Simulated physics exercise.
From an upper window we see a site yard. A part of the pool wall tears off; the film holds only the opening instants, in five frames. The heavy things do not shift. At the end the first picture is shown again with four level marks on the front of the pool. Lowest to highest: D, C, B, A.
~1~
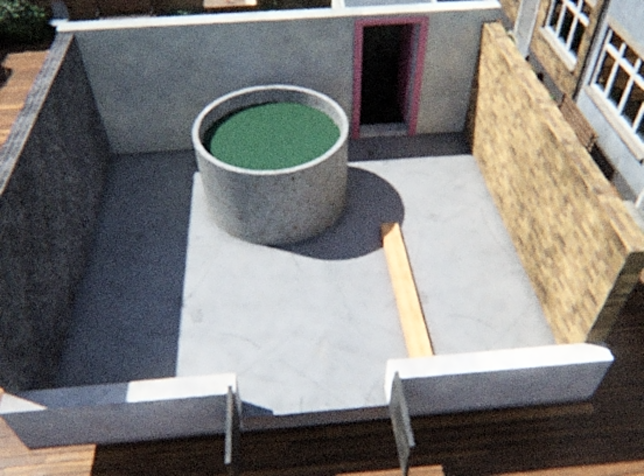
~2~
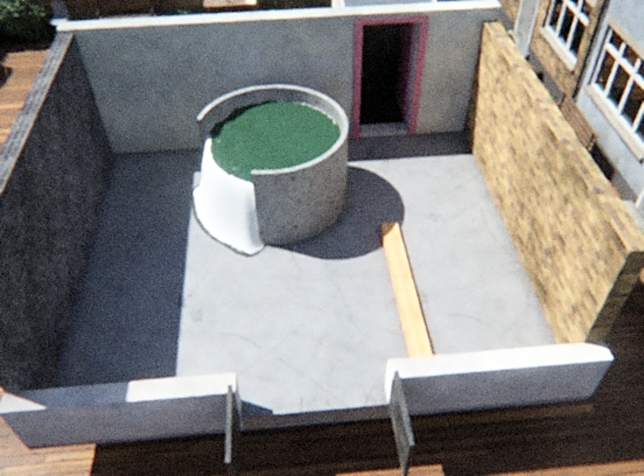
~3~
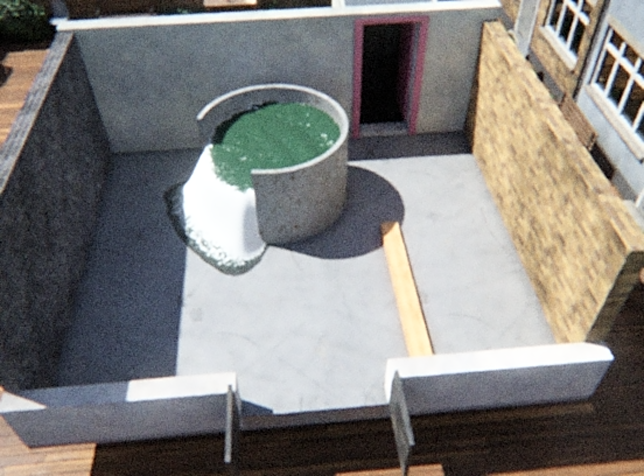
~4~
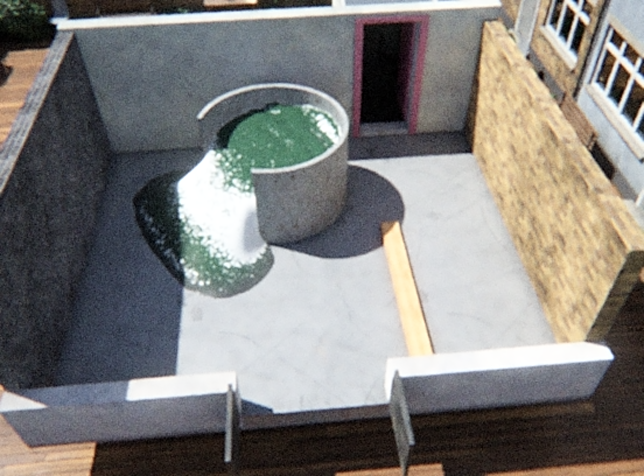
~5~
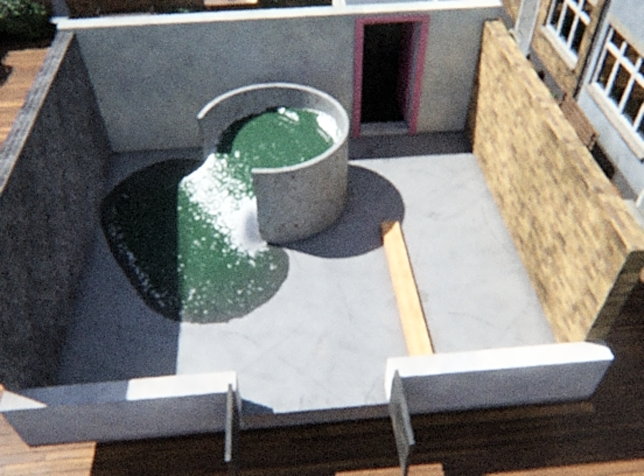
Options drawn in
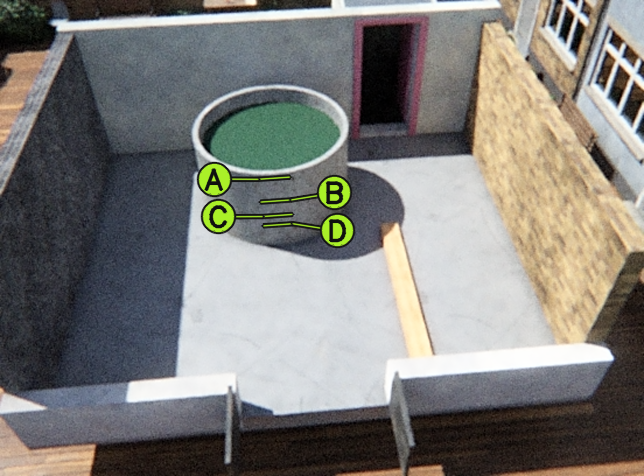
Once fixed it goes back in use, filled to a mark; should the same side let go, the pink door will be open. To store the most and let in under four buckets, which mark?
Use level B.
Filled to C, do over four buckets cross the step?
No, not at all.
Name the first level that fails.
It is A.
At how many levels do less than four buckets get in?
Three of them.
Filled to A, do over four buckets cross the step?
Yes, it does.
On the marked copy, A at (273, 178); B at (276, 200); C at (277, 215); D at (278, 224); from the bottom up D, C, B, A.
With A, about 9 bucketfuls get in.
With B, a bucket or two gets in.
With C, nothing gets over.
With D, nothing gets over.
